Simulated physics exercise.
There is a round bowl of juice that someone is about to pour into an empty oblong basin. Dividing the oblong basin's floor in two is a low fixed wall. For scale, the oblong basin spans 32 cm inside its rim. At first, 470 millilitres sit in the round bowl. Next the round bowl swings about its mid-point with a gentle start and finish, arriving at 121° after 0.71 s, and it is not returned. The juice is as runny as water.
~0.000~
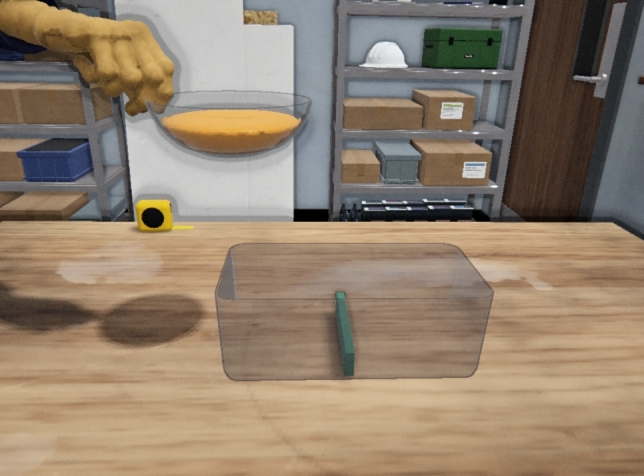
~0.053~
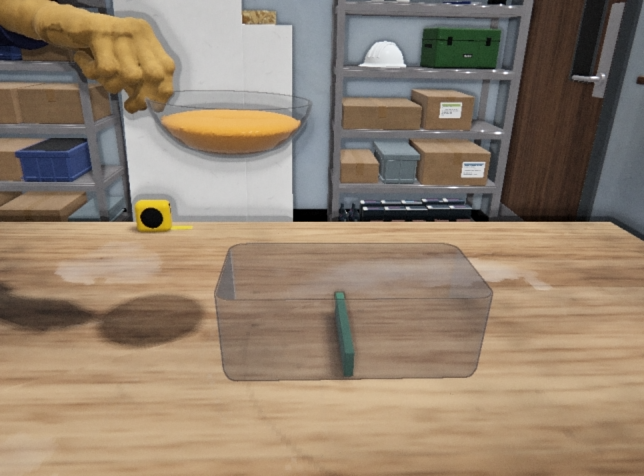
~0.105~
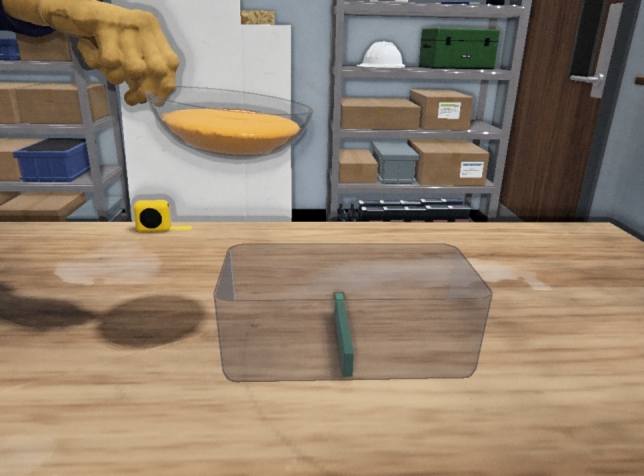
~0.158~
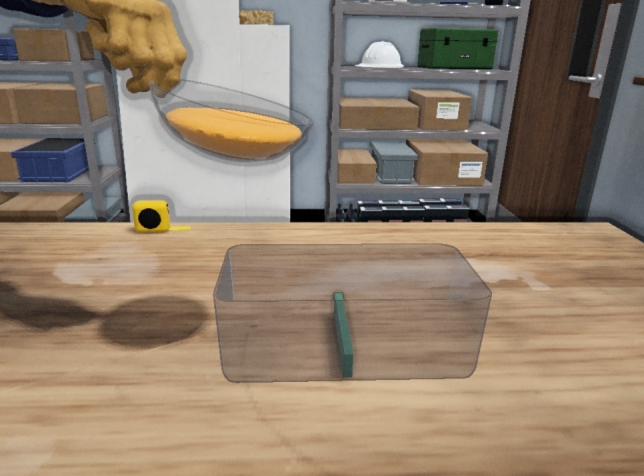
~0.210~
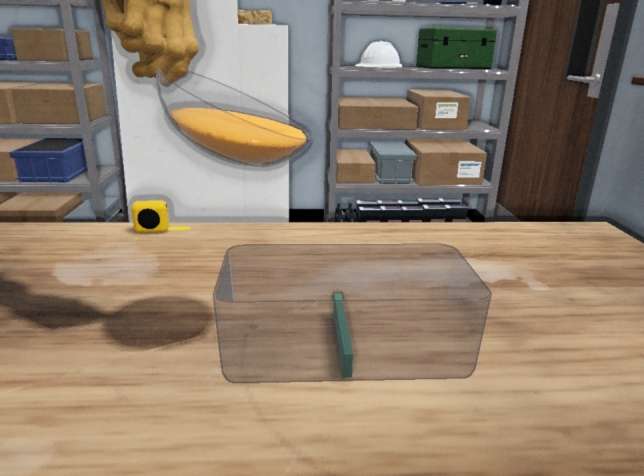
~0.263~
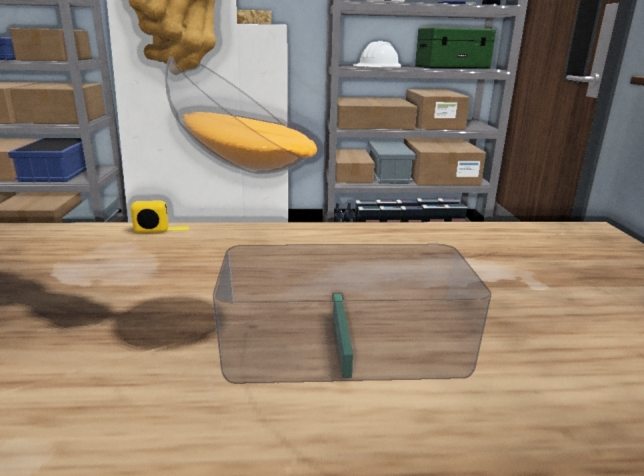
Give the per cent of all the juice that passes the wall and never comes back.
I would say 52 percent.
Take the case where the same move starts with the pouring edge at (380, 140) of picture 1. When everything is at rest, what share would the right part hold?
Result then: Approx. 80 %.
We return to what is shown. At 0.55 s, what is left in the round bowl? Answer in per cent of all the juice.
0 %.
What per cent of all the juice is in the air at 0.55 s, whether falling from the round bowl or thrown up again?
Close to 16 per cent, I'd say.
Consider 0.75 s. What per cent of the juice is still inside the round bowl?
Close to 0 percent of the whole amount.
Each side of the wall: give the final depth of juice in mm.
On the left it stands about 8 mm, on the right about 10 mm.
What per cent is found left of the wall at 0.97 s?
44 %.
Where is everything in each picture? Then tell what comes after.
Tilt 0°; pouring edge (311, 102); surface from (164, 118) to (302, 120); the oblong basin's rim runs from (224, 270) to (474, 269); the wall's top is at (344, 320), in the first picture.
Tilt 2°; pouring edge (311, 104); surface from (163, 117) to (301, 121), in the second picture.
Tilt 6°; pouring edge (312, 112); surface from (164, 114) to (302, 125), in the third picture.
Tilt 14°; pouring edge (312, 124); surface from (167, 112) to (299, 130), in the fourth picture.
Tilt 24°; pouring edge (311, 138); surface from (173, 111) to (301, 133), in the fifth picture.
Tilt 37°; pouring edge (306, 155); surface from (184, 115) to (291, 136); 6 per cent is over the edge, in the sixth picture.
After 0.55 s the tilt is 106° and 0 per cent is still to pour, 32 is left of the wall and 52 right of it.
After 0.75 s the tilt is 121° and 0 per cent is still to pour, 40 is left of the wall and 52 right of it.
After 0.97 s the tilt is 121° and 0 per cent is still to pour, 44 is left of the wall and 52 right of it.
After 1.21 s the tilt is 121° and 0 per cent is still to pour, 44 is left of the wall and 52 right of it.
In the end 44 per cent lies left of the wall, 52 right of it and 4 outside.
